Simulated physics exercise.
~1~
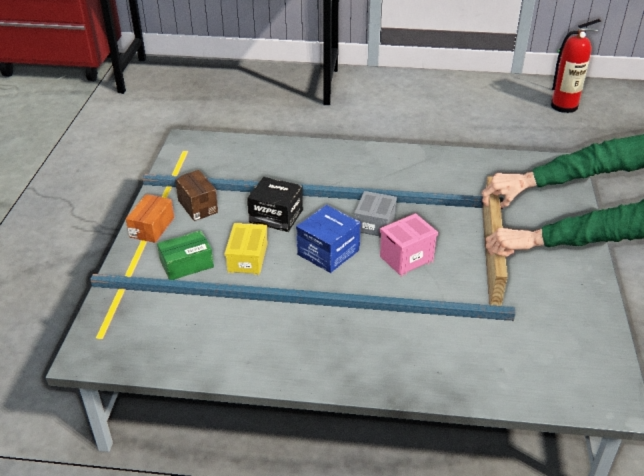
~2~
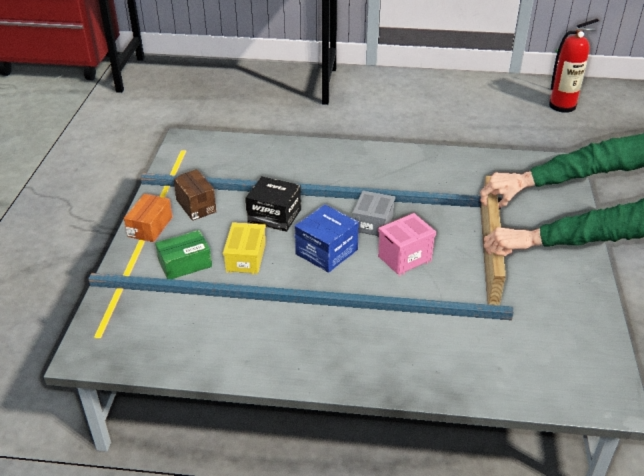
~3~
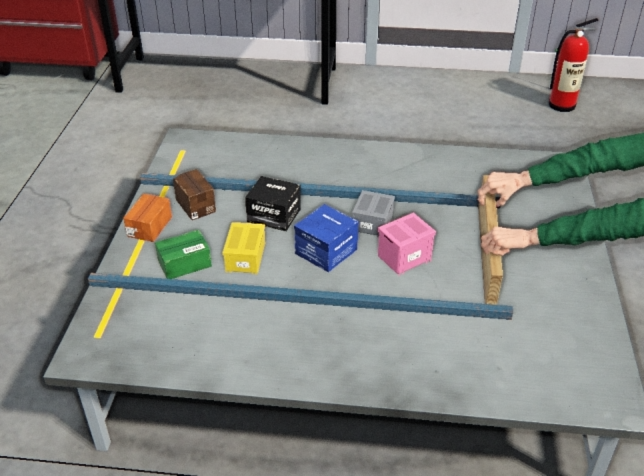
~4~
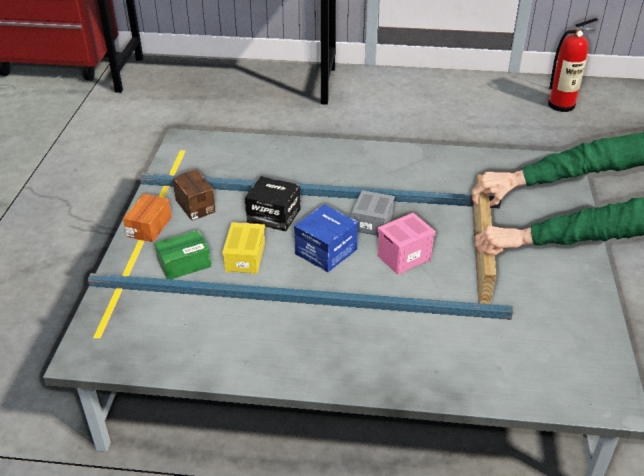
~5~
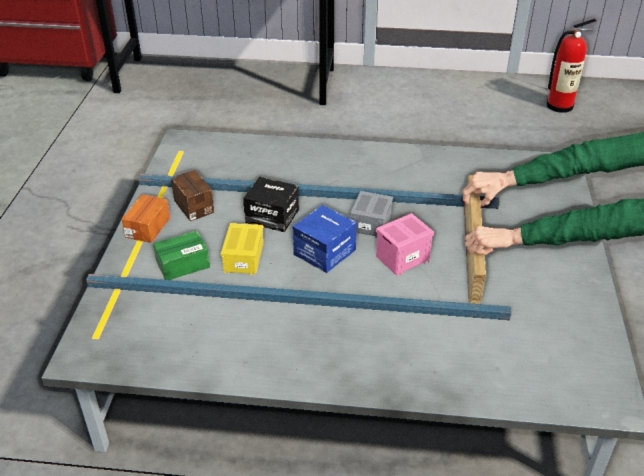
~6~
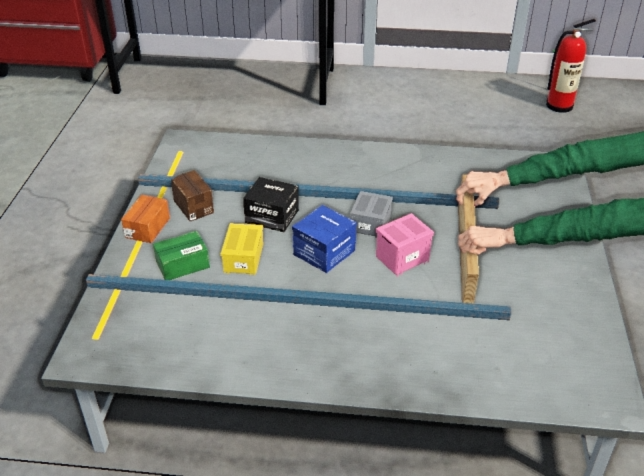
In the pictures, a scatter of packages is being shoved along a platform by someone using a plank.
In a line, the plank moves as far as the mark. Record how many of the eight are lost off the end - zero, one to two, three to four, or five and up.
Lost off the end: Five and up.
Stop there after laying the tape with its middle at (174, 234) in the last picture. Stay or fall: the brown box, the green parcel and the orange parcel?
Brown box goes down, green parcel goes down, orange parcel goes down.
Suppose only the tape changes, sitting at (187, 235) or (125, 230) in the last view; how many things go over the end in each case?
The counts: 3 and 8.
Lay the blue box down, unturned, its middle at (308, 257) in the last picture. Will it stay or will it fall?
Placed like that, it is still there afterwards.
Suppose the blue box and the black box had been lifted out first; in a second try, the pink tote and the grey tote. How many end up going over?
First try: 4 fallen; other try: 4.
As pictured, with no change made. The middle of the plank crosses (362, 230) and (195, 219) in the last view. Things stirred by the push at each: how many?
Tally: First 3; then 8.
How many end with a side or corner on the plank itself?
Count recorded: 2.
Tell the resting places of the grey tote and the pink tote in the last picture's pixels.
In the last picture they sit at about (138, 198) and about (112, 244).
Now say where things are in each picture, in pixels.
Orange parcel (151, 218); brown box (197, 195); green parcel (186, 255); plank (494, 240); tape (148, 231), in the first frame.
Brown box (195, 195); black box (274, 204), in the second frame.
Green parcel (183, 254); yellow tote (245, 248), in the third frame.
Orange parcel (148, 218); pink tote (405, 245), in the fourth frame.
Brown box (193, 195); plank (474, 238), in the fifth frame.
Orange parcel (146, 219); brown box (192, 195); green parcel (182, 256); plank (467, 238); tape (144, 232), in the sixth frame.
Early on, none off yet; orange parcel at rest near (146, 219); brown box at rest near (192, 195); green parcel at rest near (182, 256).
A while later, none off yet; orange parcel at rest near (146, 219); brown box travelled a little near (184, 197); green parcel travelled a little near (161, 259).
Further along, none off yet; orange parcel leaning well over near (94, 247); brown box leaning a little near (115, 201); green parcel leaning a little near (88, 260).
Finally, the number that fall off is five or more; lost, blue box, black box, yellow tote, green parcel, brown box and orange parcel.
